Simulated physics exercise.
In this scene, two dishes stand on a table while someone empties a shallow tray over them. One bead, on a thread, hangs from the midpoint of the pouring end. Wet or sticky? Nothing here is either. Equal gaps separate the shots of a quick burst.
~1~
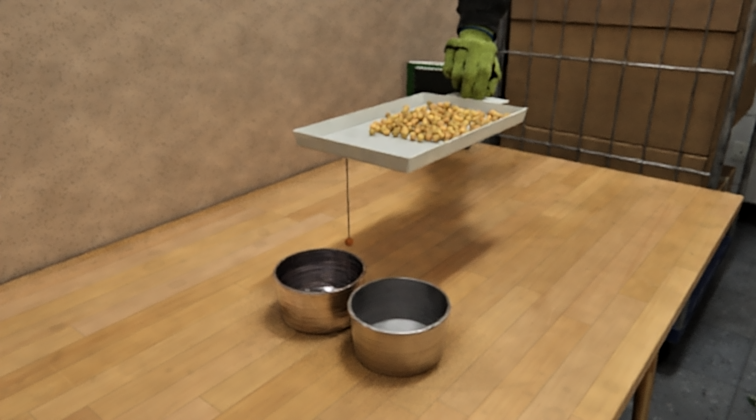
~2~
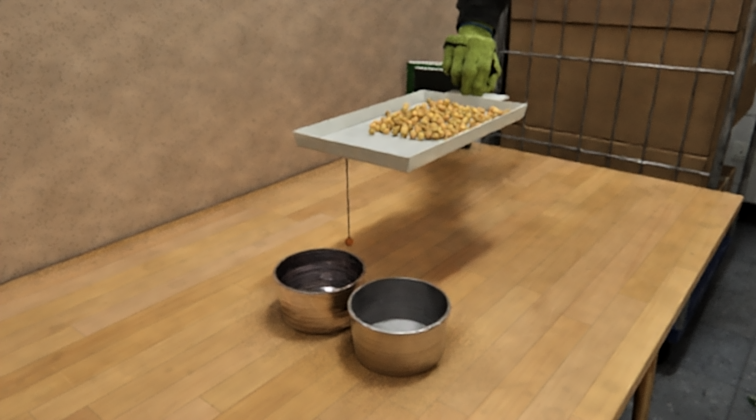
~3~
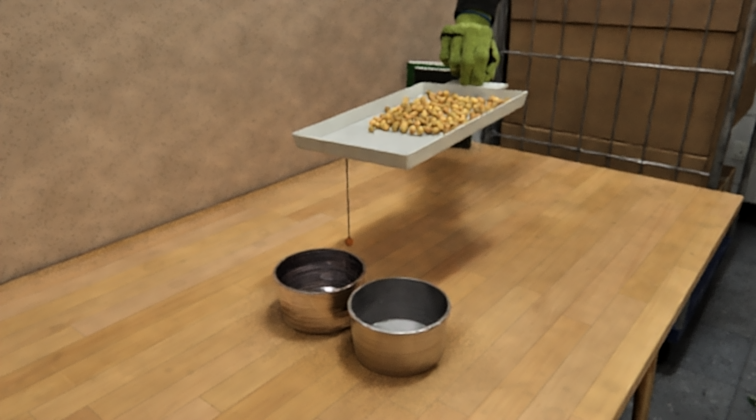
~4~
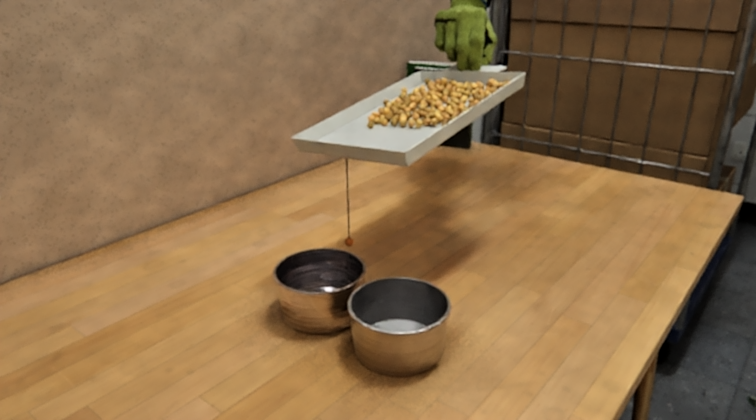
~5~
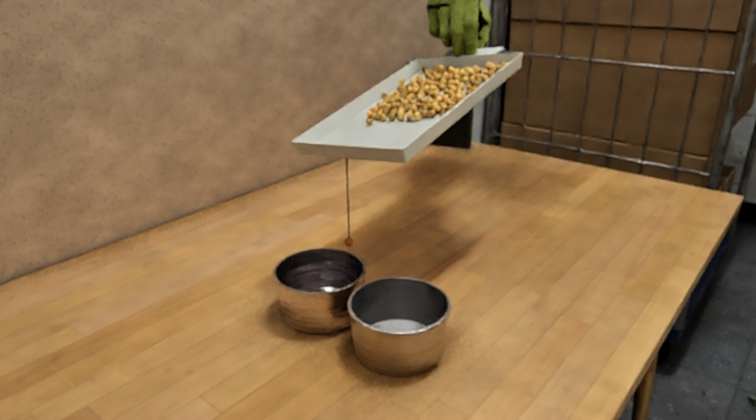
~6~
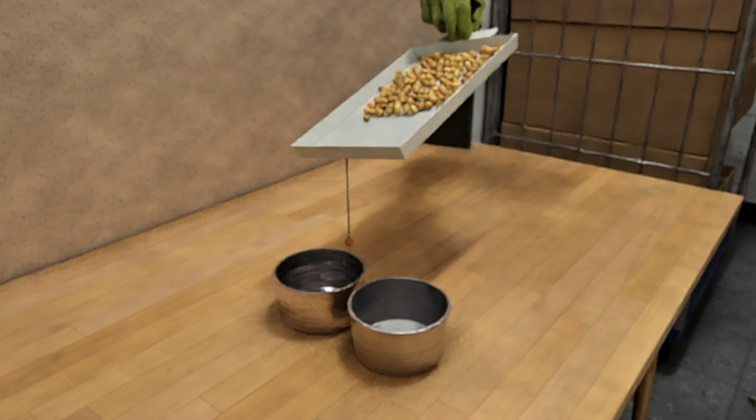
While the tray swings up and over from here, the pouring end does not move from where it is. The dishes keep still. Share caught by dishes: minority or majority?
By the end, the dishes are holding not even half of the load, I'd say.
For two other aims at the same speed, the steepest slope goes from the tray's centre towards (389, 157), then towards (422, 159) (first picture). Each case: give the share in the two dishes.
You'd see roughly 70 per cent the first time and 40 per cent the second.
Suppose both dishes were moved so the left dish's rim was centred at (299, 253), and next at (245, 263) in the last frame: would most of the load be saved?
First most of it, then not half.
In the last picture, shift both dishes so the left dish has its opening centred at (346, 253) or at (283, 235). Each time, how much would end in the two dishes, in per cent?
Close to 10 in a hundred, then close to 80 in a hundred.
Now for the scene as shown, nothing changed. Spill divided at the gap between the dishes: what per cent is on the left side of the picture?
I'd put it at close to 100 per cent.
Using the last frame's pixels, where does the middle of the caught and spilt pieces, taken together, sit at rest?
The centre ends up roughly at (280, 279).
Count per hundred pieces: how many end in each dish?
So the left dish gets 10 % of the load, while the right one gets 0 %.
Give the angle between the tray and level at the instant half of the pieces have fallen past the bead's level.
That happens at around 95°.
Soon, tray tipped steeply; nearly all on the tray; a small part in the air.
A while on, tray tipped past a quarter turn; about a quarter on the tray; a small part in the left dish; about half outside both; a small part in the air.
Towards the end, tray tipped past a quarter turn; a small part in the left dish; most outside both.
Finally, tray tipped past a quarter turn; none in the right dish; a small part in the left dish; most outside both.
